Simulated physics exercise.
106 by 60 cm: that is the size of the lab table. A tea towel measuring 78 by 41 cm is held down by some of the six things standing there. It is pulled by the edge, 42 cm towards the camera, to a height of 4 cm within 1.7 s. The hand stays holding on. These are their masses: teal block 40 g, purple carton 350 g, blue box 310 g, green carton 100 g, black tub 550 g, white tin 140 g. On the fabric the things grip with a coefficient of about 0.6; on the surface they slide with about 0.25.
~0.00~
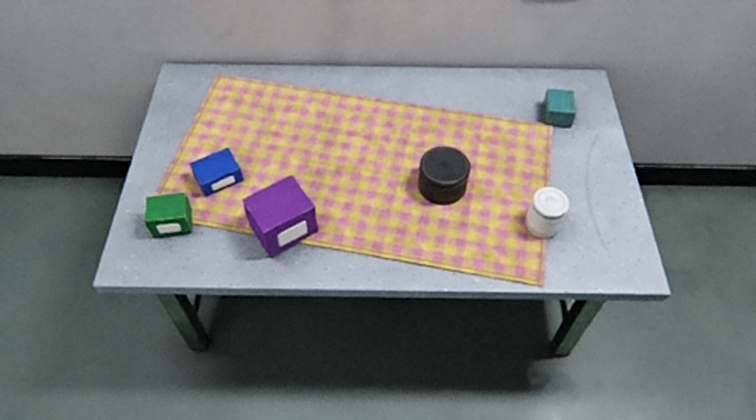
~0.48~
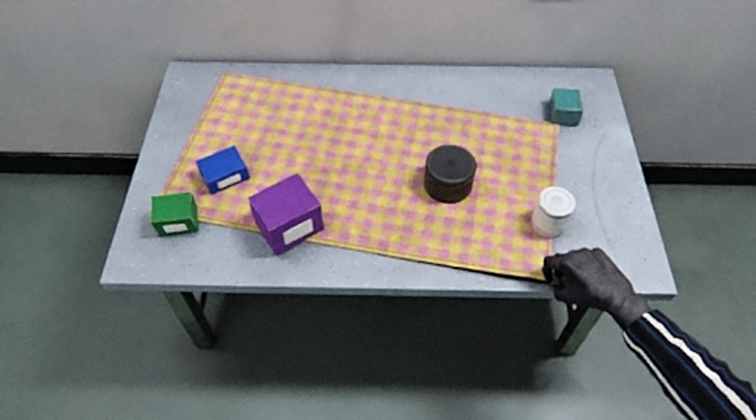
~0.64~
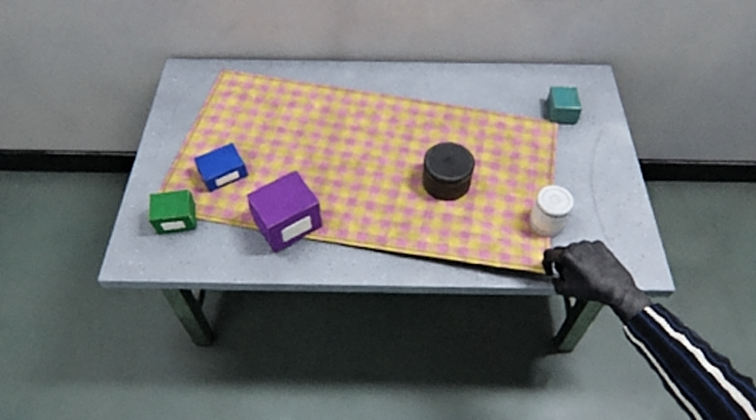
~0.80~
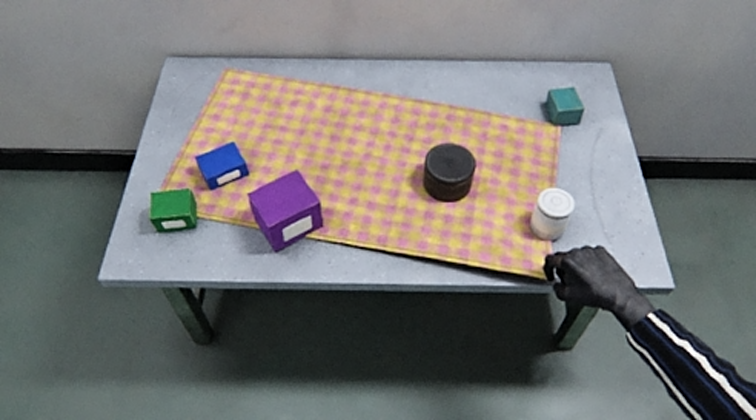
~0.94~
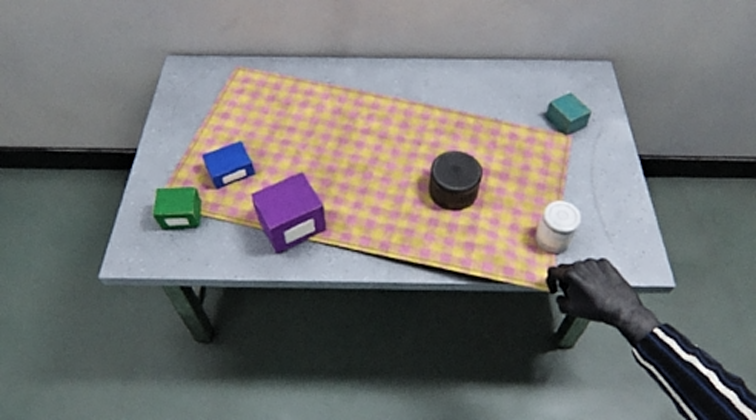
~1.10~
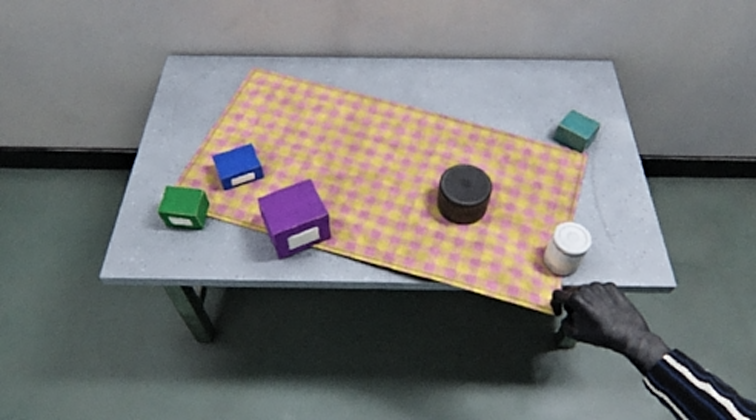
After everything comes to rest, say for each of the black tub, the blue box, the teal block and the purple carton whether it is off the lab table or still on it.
Black tub: Off; blue box: Off; teal block: Still on; purple carton: Off.
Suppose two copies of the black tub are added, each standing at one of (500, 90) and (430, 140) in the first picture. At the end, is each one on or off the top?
In that order: Stays on, goes over.
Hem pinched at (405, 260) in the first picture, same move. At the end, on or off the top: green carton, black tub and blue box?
Log - green carton: Off the top; black tub: Off the top; blue box: Off the top.
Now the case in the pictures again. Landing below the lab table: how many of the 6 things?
Total: 4.
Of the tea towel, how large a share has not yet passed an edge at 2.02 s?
Share within the edges: Approx. 20 %.
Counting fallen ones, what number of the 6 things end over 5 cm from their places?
Tally: 6.
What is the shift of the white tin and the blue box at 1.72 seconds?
White tin over the edge, blue box 15 cm.
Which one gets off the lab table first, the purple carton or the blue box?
The purple one goes first.
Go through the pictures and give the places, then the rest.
The first frame shows black tub (445, 165); blue box (215, 165); teal block (562, 100); purple carton (278, 202); tea towel corners (217, 74) (543, 286).
The second frame shows tea towel corners (224, 72); grip (551, 281).
The third frame shows white tin (556, 199); tea towel corners (222, 70); grip (551, 274).
The fourth frame shows white tin (557, 202); teal block (567, 99); black tub (451, 162); tea towel corners (225, 68); grip (552, 280).
The fifth frame shows purple carton (287, 199); white tin (563, 216); teal block (571, 106); tea towel corners (237, 66); grip (555, 292).
The sixth frame shows black tub (466, 184); blue box (236, 160); teal block (580, 124); purple carton (292, 205); tea towel corners (253, 68); grip (560, 315).
After 1.4 s, 85 % of the tea towel is still over the top; teal block 18 cm off its start, black tub 17 cm off its start, blue box 9 cm off its start.
After 1.7 s, 65 % of the tea towel is still over the top; black tub 29 cm off its start, teal block 18 cm off its start, blue box 17 cm off its start.
After 2.0 s, 20 % of the tea towel is still over the top; black tub over the edge, blue box 37 cm off its start at (371, 246), purple carton over the edge.
After 2.3 s, 0 % of the tea towel is still over the top; blue box over the edge, black tub over the edge, purple carton over the edge.
After 3.9 s, 0 % of the tea towel is still over the top; blue box over the edge, black tub over the edge, purple carton over the edge, teal block 18 cm off its start at (601, 157).
